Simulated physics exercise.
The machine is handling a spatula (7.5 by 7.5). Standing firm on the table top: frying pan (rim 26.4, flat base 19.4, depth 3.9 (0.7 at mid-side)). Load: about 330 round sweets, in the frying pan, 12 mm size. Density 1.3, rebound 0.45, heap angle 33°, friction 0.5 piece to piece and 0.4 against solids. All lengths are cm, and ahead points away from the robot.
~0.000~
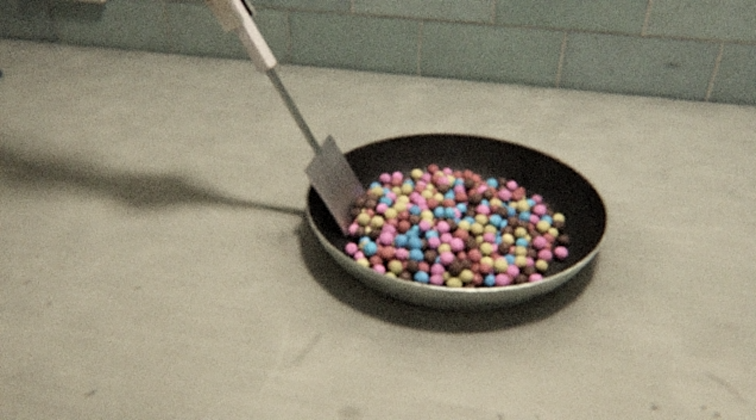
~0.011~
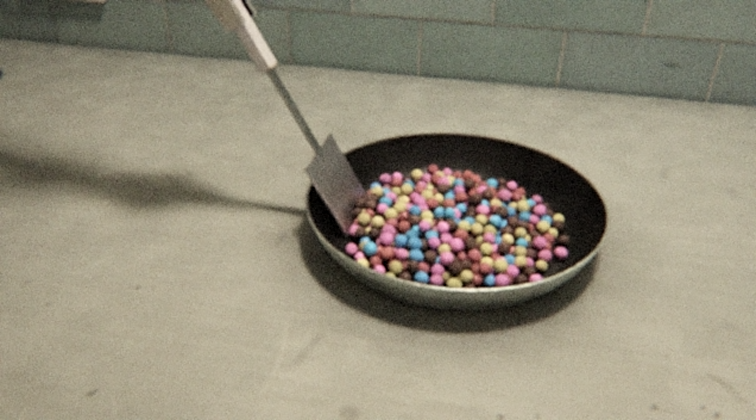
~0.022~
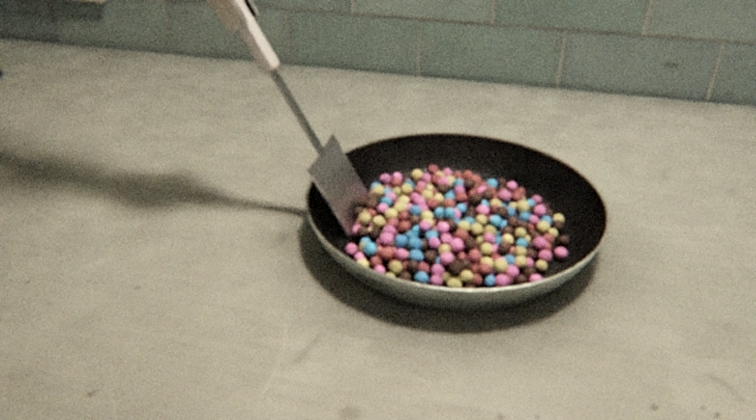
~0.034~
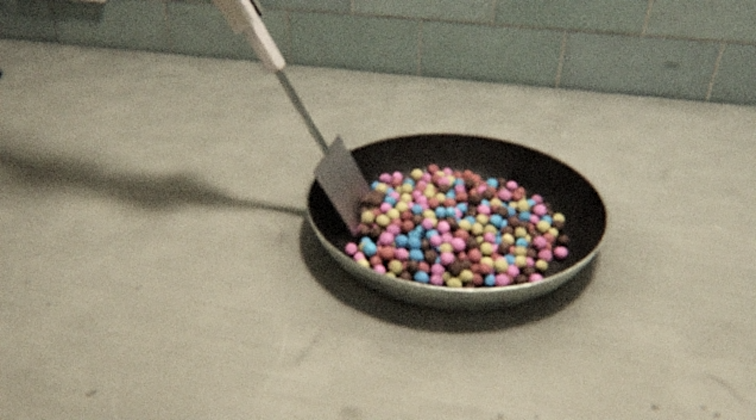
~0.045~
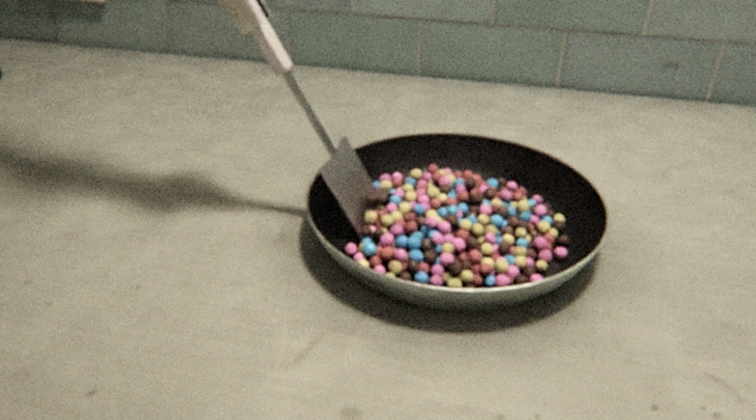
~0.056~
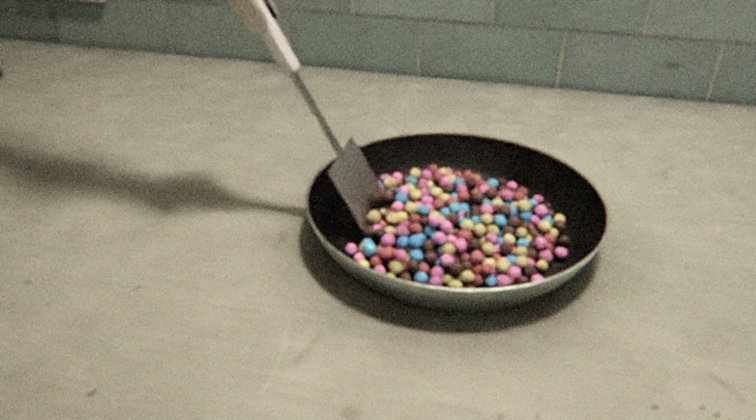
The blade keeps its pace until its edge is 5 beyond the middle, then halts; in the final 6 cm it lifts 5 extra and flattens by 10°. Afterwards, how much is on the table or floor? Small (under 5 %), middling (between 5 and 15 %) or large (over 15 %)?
Share on the table or floor: Small (under 5 %).
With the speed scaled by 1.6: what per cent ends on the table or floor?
About 5 per cent.
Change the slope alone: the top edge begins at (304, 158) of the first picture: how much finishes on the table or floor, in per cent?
About 0 per cent.
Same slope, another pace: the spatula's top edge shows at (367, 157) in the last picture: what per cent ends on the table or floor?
About 10 per cent.
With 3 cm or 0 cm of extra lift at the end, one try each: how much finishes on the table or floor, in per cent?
About 0 and 0 per cent.
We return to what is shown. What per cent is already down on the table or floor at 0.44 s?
About 0 per cent.
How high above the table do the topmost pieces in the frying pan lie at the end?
Some 4.0 cm.
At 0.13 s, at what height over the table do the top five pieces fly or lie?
Roughly 4 cm.
After 0.13 s, sloping 61°, highest piece 4 above the table; 331 in the frying pan.
After 0.20 s, sloping 57°, highest piece 5 above the table; 331 in the frying pan.
After 0.44 s, sloping 51°, highest piece 3 above the table; 331 in the frying pan.
After 1.49 s, sloping 51°, highest piece 3 above the table; 331 in the frying pan.
In the end, 331 in the frying pan. That is 0 % on the table or floor.
